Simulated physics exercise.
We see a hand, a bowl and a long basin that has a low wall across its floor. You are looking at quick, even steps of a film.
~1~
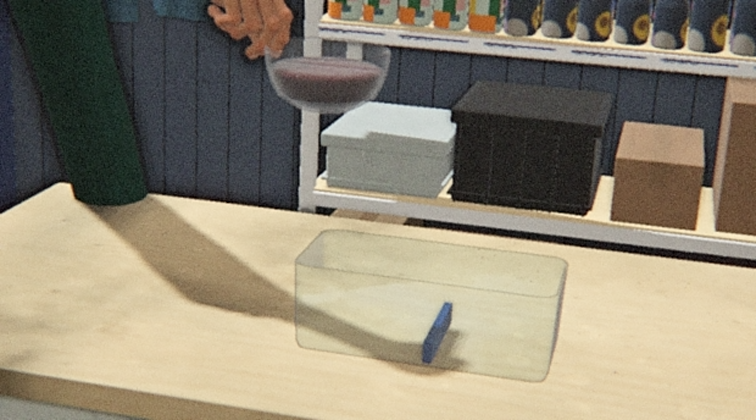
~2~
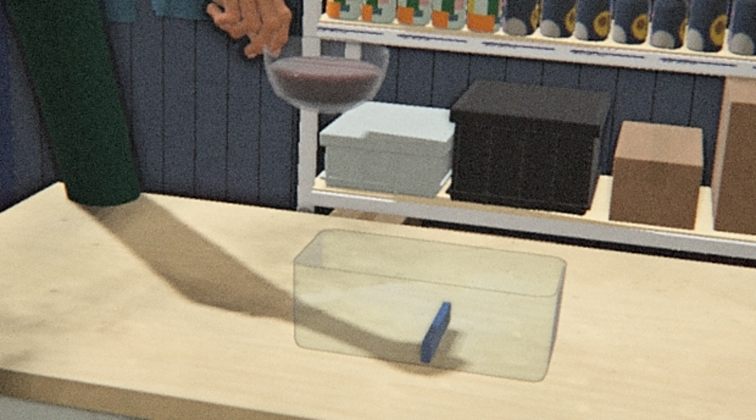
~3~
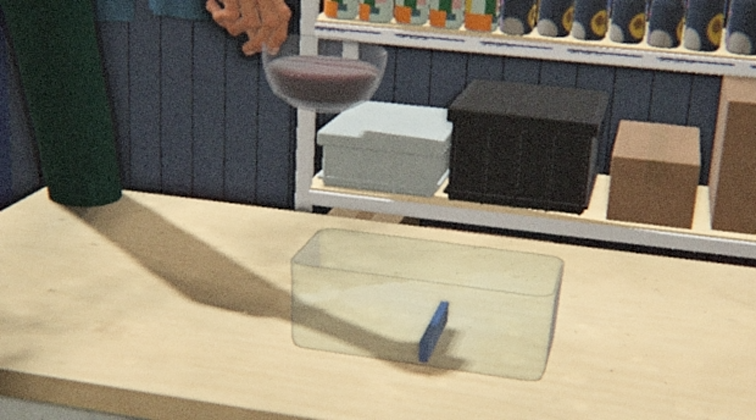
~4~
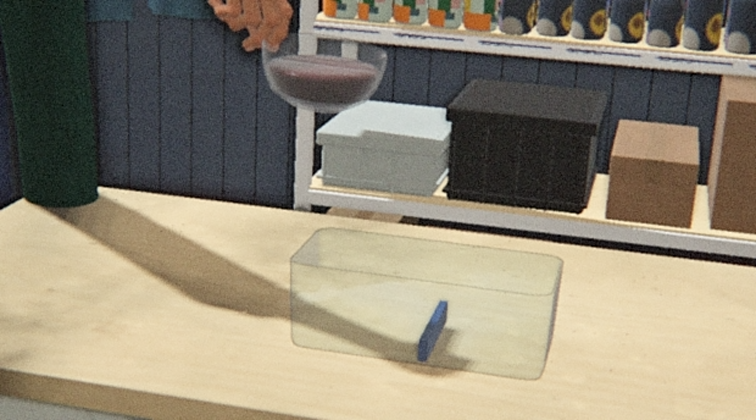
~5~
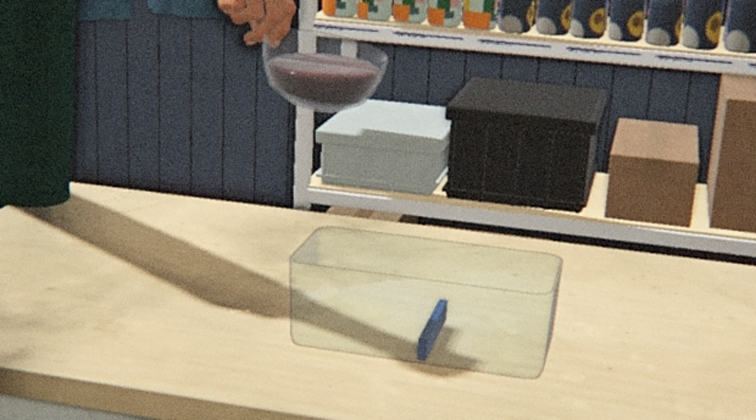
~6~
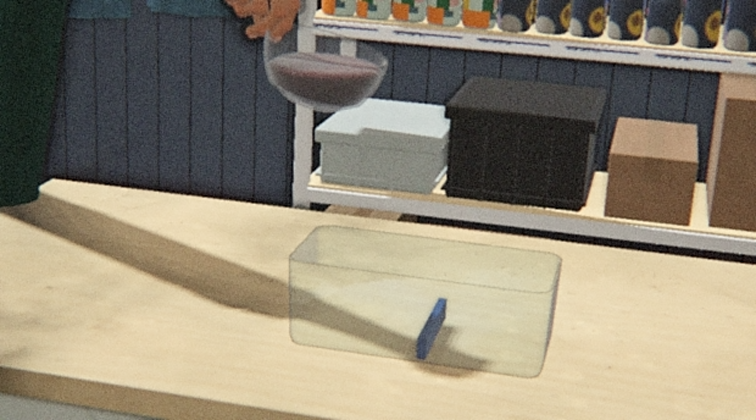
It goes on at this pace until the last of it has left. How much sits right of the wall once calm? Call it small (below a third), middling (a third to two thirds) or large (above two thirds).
Middling.
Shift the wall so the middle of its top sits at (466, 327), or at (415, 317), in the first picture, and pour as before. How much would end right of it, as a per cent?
Note - case one near 10 %, case two near 70 %.
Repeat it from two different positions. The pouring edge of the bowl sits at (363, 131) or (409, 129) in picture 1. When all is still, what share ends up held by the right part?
Close to 10 % for the first start and close to 60 % for the second.
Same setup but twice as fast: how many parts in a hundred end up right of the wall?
It comes to some 25 per cent.
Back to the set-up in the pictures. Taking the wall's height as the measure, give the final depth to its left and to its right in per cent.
40 left, 40 right, give or take.
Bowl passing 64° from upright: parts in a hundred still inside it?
Looks like roughly 55 percent is still held.
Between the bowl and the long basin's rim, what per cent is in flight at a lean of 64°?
Around 40 in a hundred.
A moment on, the tilt is 64° and 55 per cent is still to pour, 5 is left of the wall and 0 right of it.
Next, the tilt is 93° and 7 per cent is still to pour, 32 is left of the wall and 41 right of it.
Then the tilt is 97° and 0 per cent is still to pour, 53 is left of the wall and 44 right of it.
Later the tilt is 97° and 0 per cent is still to pour, 53 is left of the wall and 45 right of it.
Finally, 53 per cent lies left of the wall, 45 right of it and 2 outside.
